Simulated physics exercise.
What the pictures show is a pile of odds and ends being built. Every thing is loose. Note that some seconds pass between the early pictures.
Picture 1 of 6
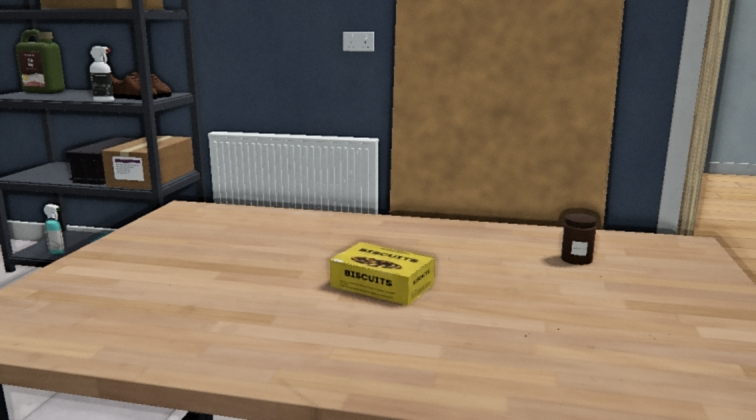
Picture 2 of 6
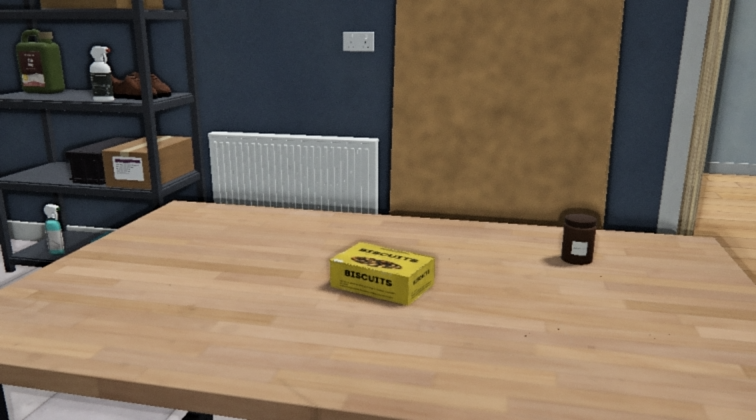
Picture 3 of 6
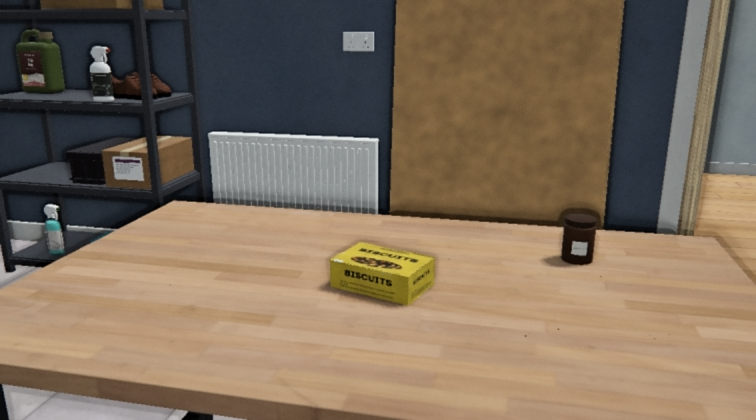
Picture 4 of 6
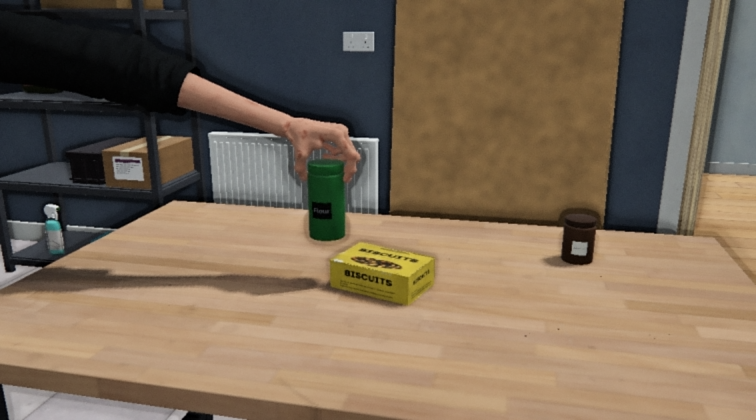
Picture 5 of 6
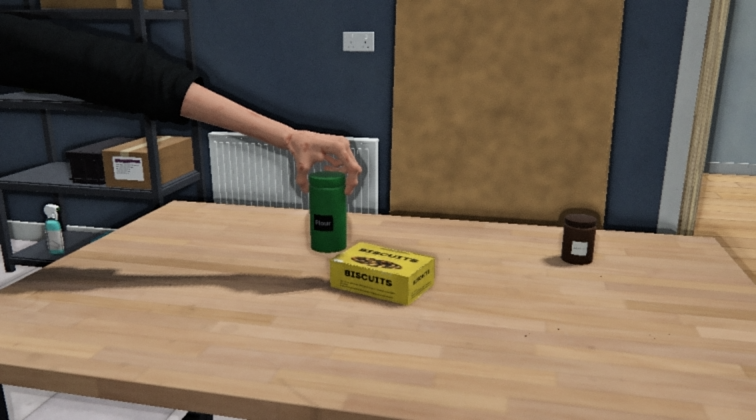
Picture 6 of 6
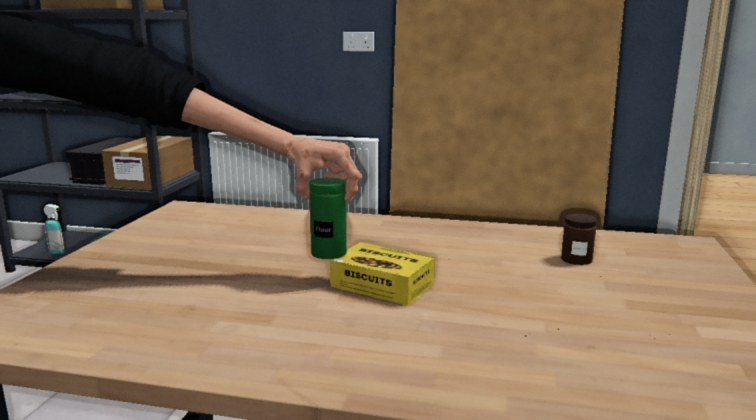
A yellow biscuit box sits near the middle of a pale wooden table, seen from slightly above by a still camera in a room with dark blue walls. A dark brown jar stands to the right, with a white radiator, a brown board and loaded shelves behind. At first nothing moves, then a dark-sleeved arm appears from the left, its hand lowering a green jar just behind the box's left side.
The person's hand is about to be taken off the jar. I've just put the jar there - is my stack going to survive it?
No, your stack comes down.
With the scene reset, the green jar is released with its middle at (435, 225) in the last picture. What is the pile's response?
After that, the pile falls over.
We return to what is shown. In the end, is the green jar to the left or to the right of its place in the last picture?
Direction of travel: Leftward.
Then, 0.30 s on from there, green jar turned 32° from how it was put near (313, 225).
Then, 0.40 s on from there, green jar now fallen.
Then, 1.80 s on from there, nothing new.
In the end, fallen, green jar; the other 2 unmoved. At the end, from the last picture's camera, green jar near (287, 255). The pile gives way.
